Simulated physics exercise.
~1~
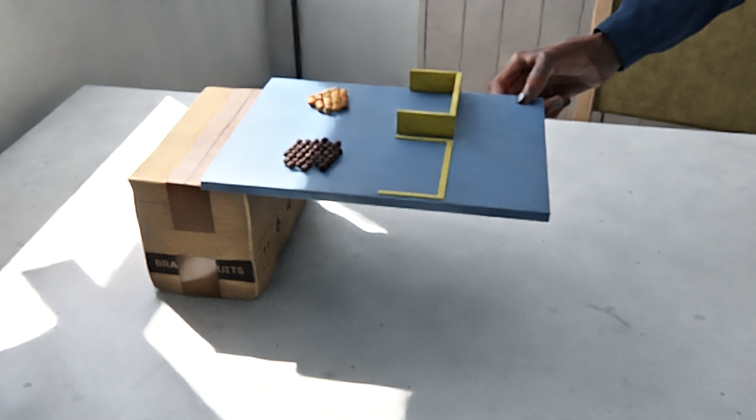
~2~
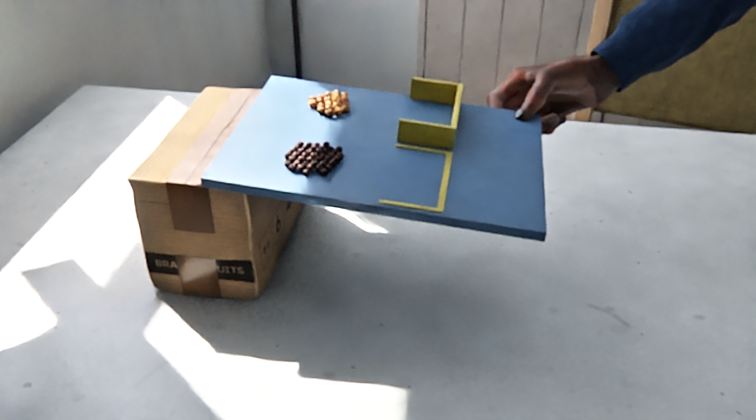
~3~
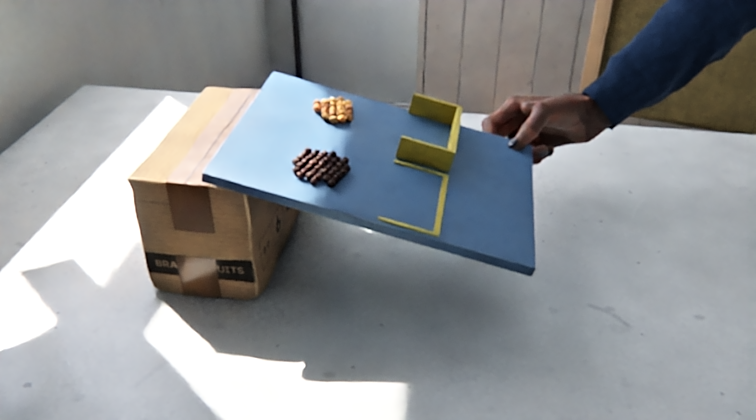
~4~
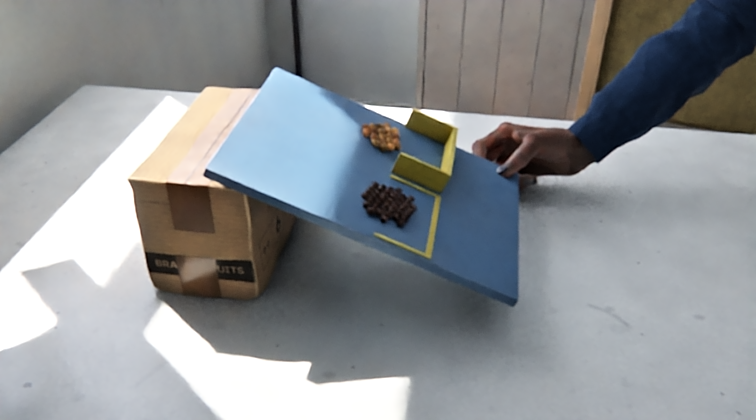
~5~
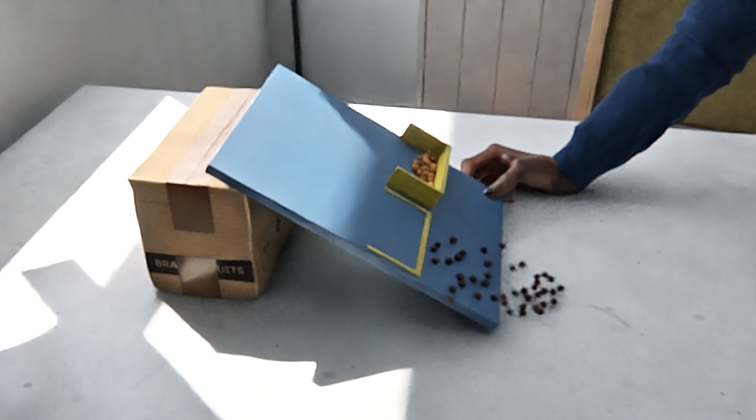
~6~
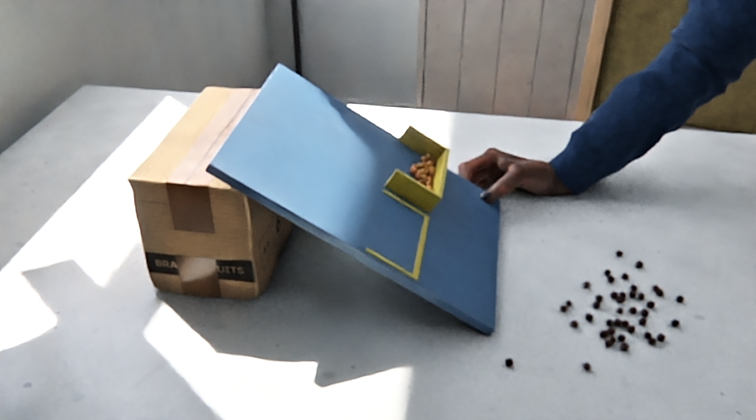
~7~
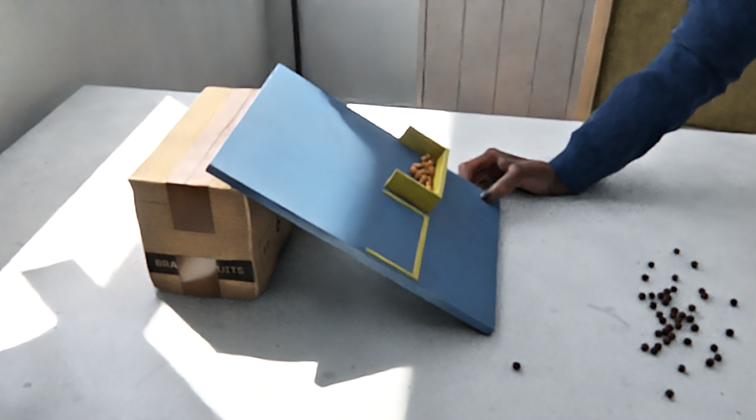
The video shows a hand lowering one end of a blue board propped on a cardboard box until it slopes steeply; dark beads slide past a low yellow strip and scatter rightward across the table, while orange-brown pieces slide down and stay caught behind a taller yellow barrier.
